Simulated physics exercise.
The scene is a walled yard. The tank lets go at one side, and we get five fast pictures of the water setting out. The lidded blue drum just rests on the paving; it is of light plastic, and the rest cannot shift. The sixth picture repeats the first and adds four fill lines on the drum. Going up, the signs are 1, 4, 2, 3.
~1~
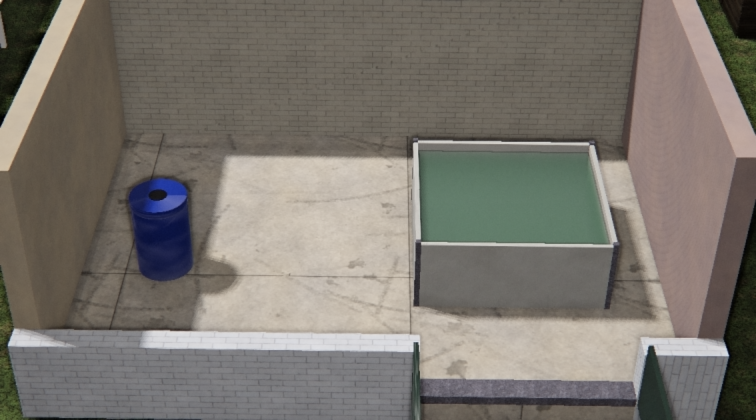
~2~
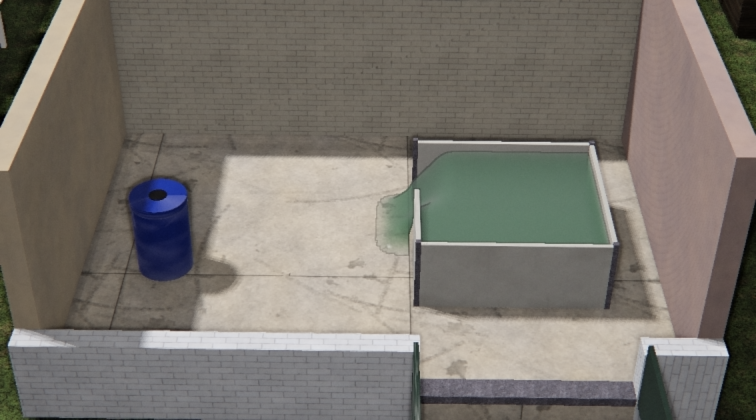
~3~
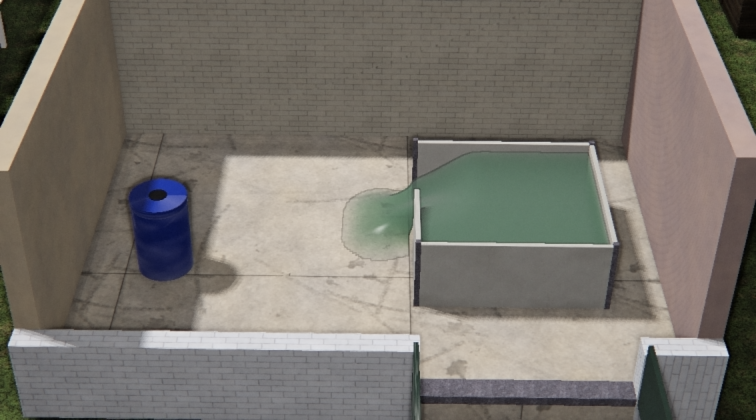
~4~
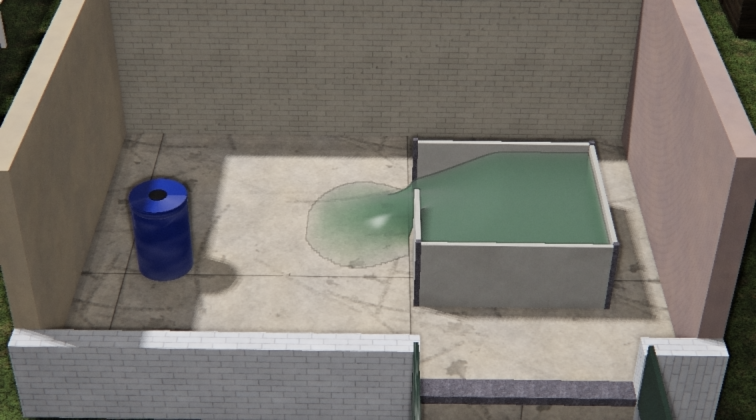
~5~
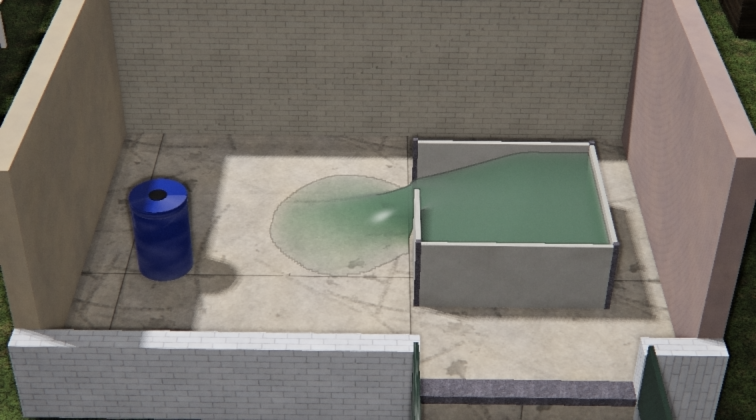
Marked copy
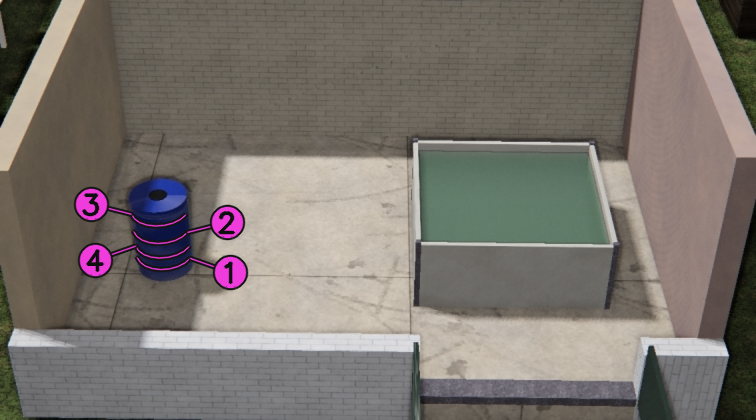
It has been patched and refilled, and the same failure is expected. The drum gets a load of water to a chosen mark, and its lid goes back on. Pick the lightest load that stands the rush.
Level 4.
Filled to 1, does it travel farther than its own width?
Yes.
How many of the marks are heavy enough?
Three of the four.
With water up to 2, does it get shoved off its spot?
No, not at all.
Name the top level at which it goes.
Level 1.
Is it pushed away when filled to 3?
No, that is safe.
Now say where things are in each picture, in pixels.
Lid of the blue drum at (158, 195); tank full, its middle at (510, 197); open gate at (530, 340).
Water covers 2 % of the ground and is seen nearest the drum at (388, 248).
Water covers 4 % of the ground and is seen nearest the drum at (353, 235).
Water covers 6 % of the ground and is seen nearest the drum at (317, 235).
Lid of the blue drum at (158, 195); water covers 9 % of the ground and is seen nearest the drum at (277, 228).
On the marked copy, 1 at (160, 269); 2 at (157, 243); 3 at (155, 225); 4 at (159, 258); from the bottom up 1, 4, 2, 3.
With 1, it is pushed about twice its own width away.
With 2, it does not move.
With 3, it does not move.
With 4, it does not move.
